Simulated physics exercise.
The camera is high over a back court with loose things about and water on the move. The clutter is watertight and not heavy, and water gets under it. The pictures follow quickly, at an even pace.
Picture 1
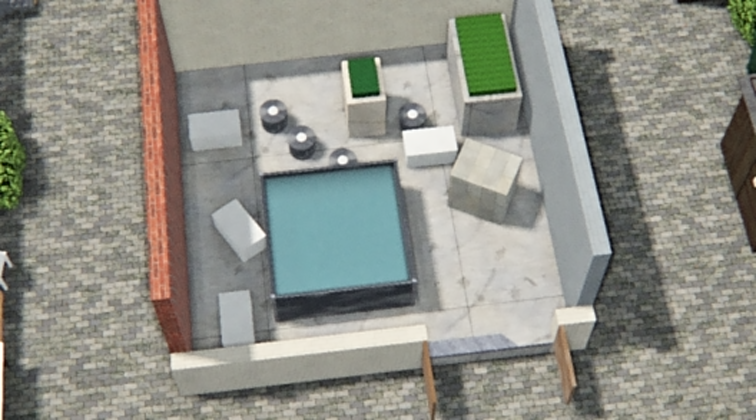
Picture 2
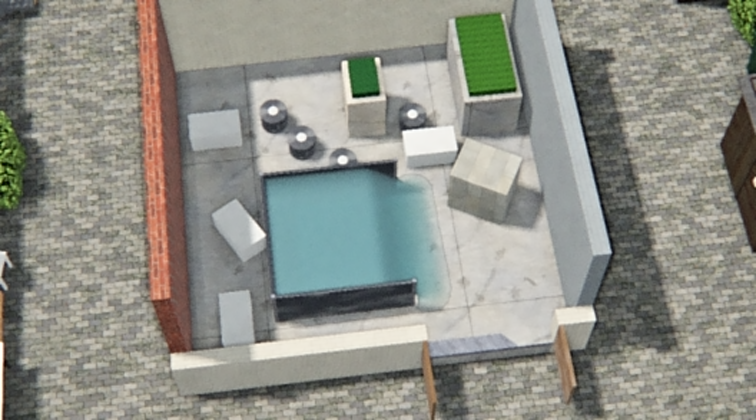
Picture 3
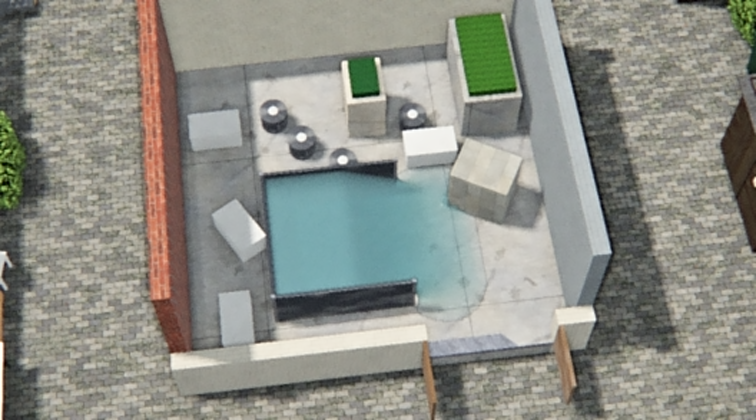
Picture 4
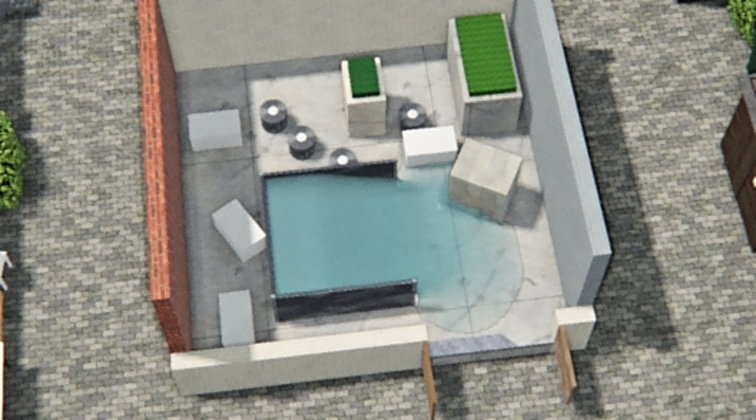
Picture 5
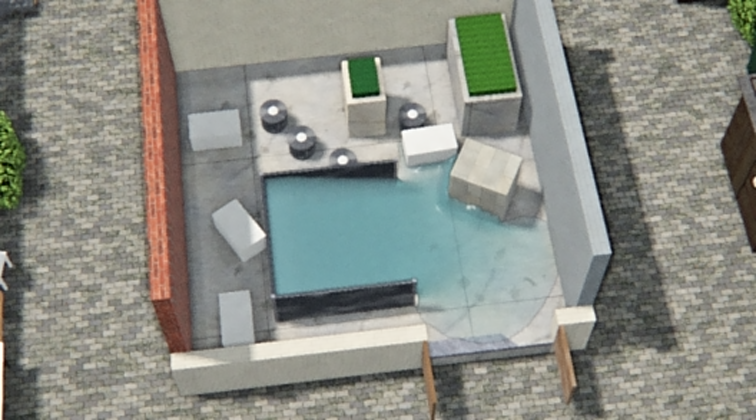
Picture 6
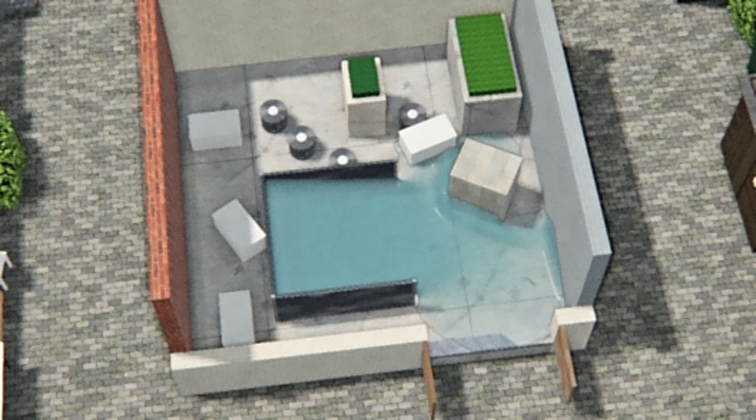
A small walled court with a pale slab floor, one red brick wall and grey cobbles outside is seen steadily from high above. A dark-edged pool of blue-green water sits near the middle, with grey blocks at left, small round dark objects and green-topped planters behind, and white and beige blocks at right. The pool's right side opens and water spreads rightward across the floor, reaching the blocks, and the white one turns slightly.
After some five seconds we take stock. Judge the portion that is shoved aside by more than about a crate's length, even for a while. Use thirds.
It is one to two thirds.
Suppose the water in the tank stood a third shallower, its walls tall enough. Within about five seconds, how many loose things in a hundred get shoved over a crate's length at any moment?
About 20 per cent.
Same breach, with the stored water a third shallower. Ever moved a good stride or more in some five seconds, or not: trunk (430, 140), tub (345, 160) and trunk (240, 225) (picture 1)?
In that order: Shifted that much, less than that, no.
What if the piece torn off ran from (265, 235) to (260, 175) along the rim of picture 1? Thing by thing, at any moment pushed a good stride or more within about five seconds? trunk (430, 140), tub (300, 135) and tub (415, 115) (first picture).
In turn: Short of that, swept aside, under that.
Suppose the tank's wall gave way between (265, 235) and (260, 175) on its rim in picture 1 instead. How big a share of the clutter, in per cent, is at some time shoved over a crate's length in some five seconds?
About 50 per cent.
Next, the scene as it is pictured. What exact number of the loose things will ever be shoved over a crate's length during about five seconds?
It comes to 5.
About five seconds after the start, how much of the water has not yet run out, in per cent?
Near 66 in a hundred.
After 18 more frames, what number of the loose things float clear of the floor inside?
That makes 2.
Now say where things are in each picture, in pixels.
In the first frame, a trunk at (430, 140), on the bottom; a trunk at (236, 316) rests on the ground; 0 of 8 have shifted.
In the second frame, a trunk at (430, 140) rests on the ground; a trunk at (236, 316), on the bottom; 0 of 8 have shifted.
In the third frame, a trunk at (430, 140), on the bottom; a trunk at (236, 316) rests on the ground; 0 of 8 have shifted.
In the fourth frame, a trunk at (430, 140), on the bottom; a trunk at (236, 316), on the bottom; 0 of 8 have shifted.
In the fifth frame, a trunk at (430, 139), on the bottom; a trunk at (236, 316) rests on the ground; 0 of 8 have shifted.
In the sixth frame, a trunk at (428, 133) rests on the ground, close to its start; a trunk at (236, 316) rests on the ground; 1 of 8 have shifted.
A moment on, 0 of 8 are well off their spots; 0 afloat.
Next, 2 of 8 are well off their spots; 0 afloat.
Later, 2 of 8 are well off their spots; 2 afloat.
In the end, 5 of 8 are well off their spots, and 5 have been at some point; 5 afloat.
